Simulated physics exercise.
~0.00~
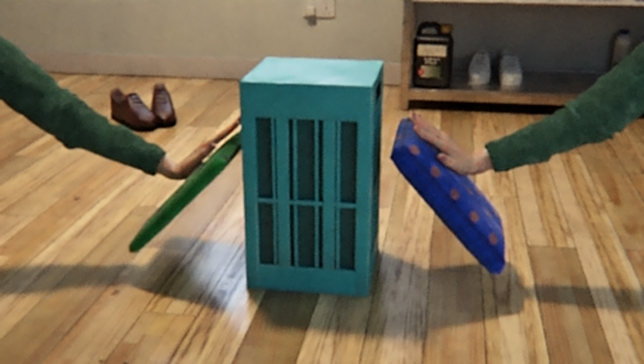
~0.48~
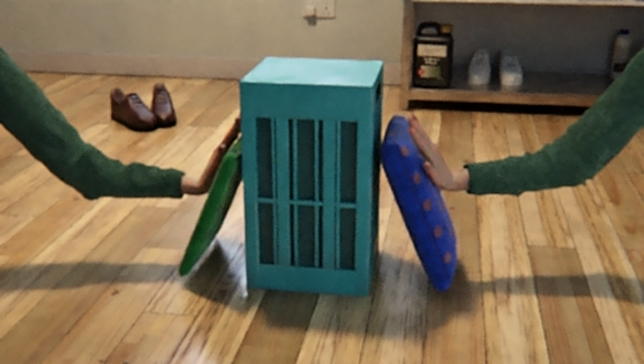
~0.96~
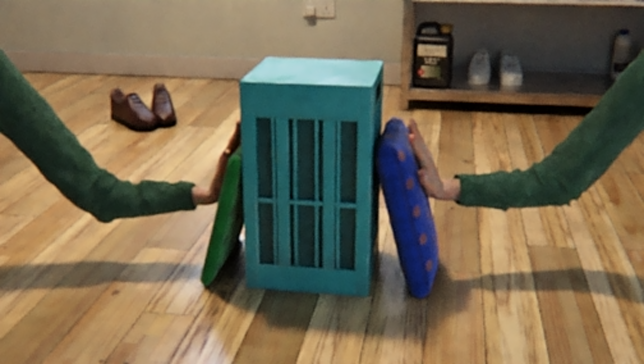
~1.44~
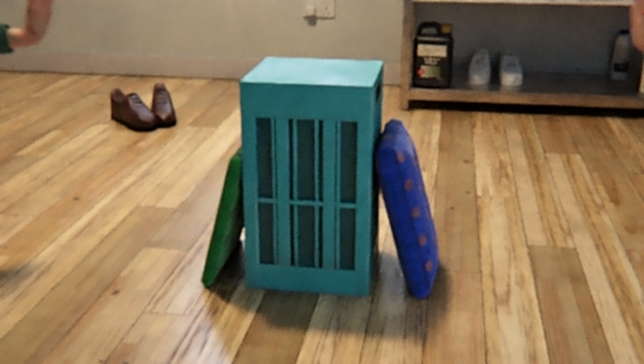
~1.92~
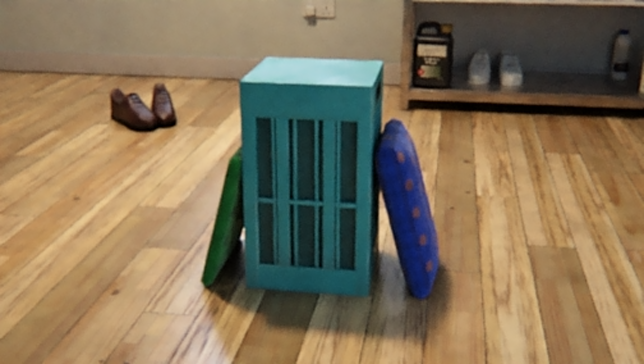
Two hands leaning a green seat pad and a blue pillow against a turquoise crate, then withdrawing as both stay propped.
